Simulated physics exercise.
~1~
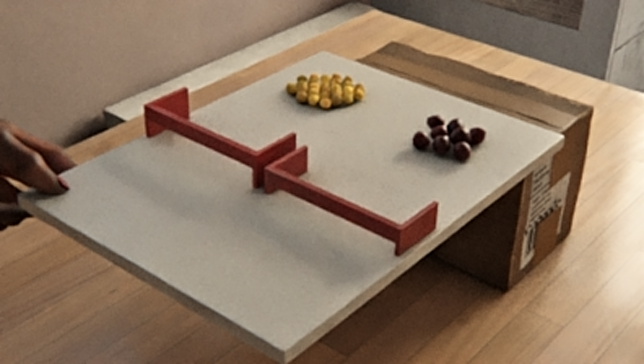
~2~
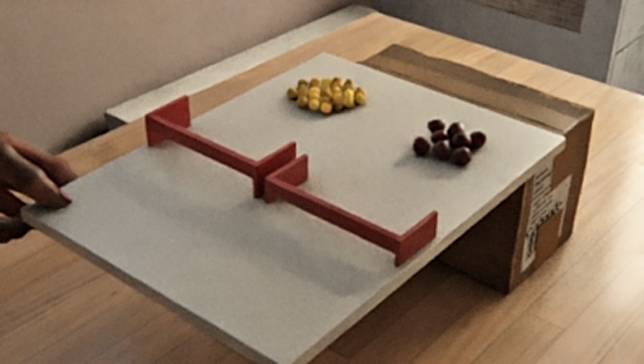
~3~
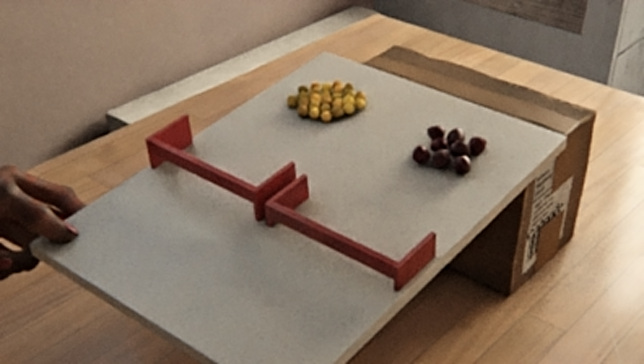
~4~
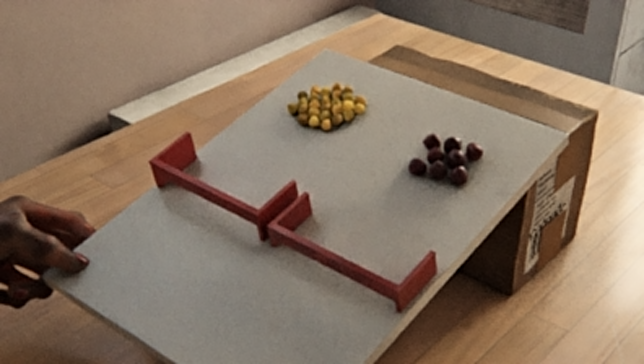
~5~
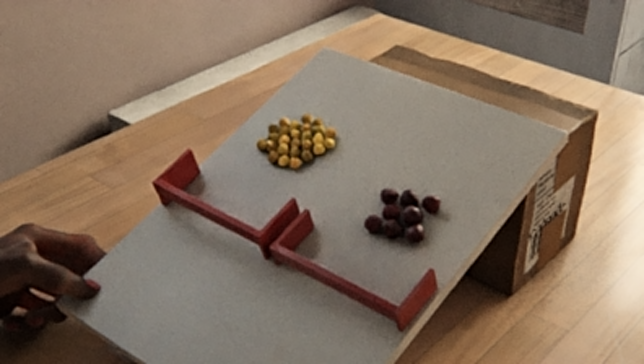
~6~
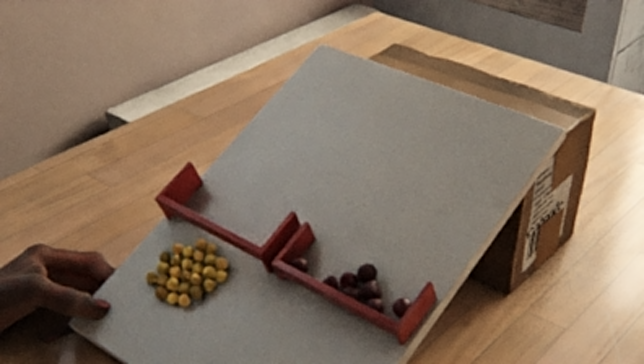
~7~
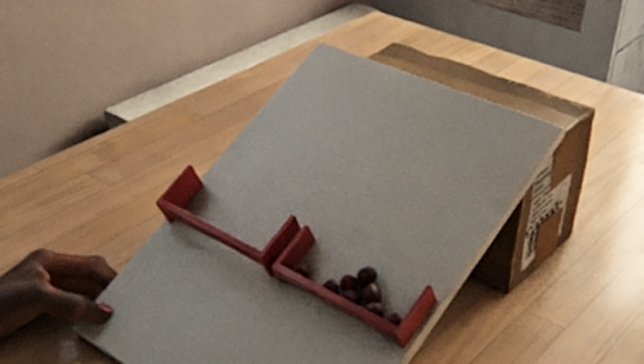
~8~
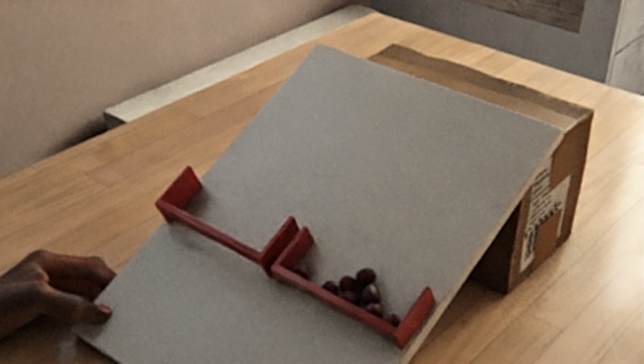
To begin with, a hand holds the left end of a pale board propped on a cardboard box, with a yellow cluster and a dark purple cluster of small round pieces above two red barriers. The hand lowers its end, and the board slopes more steeply while both clusters stay put. Then both begin sliding down toward the barriers. The dark pieces stop against the nearer barrier, while the yellow ones pass beneath the farther one and slide out of sight. Finally, the board rests tilted, with only the dark pieces gathered behind their barrier.
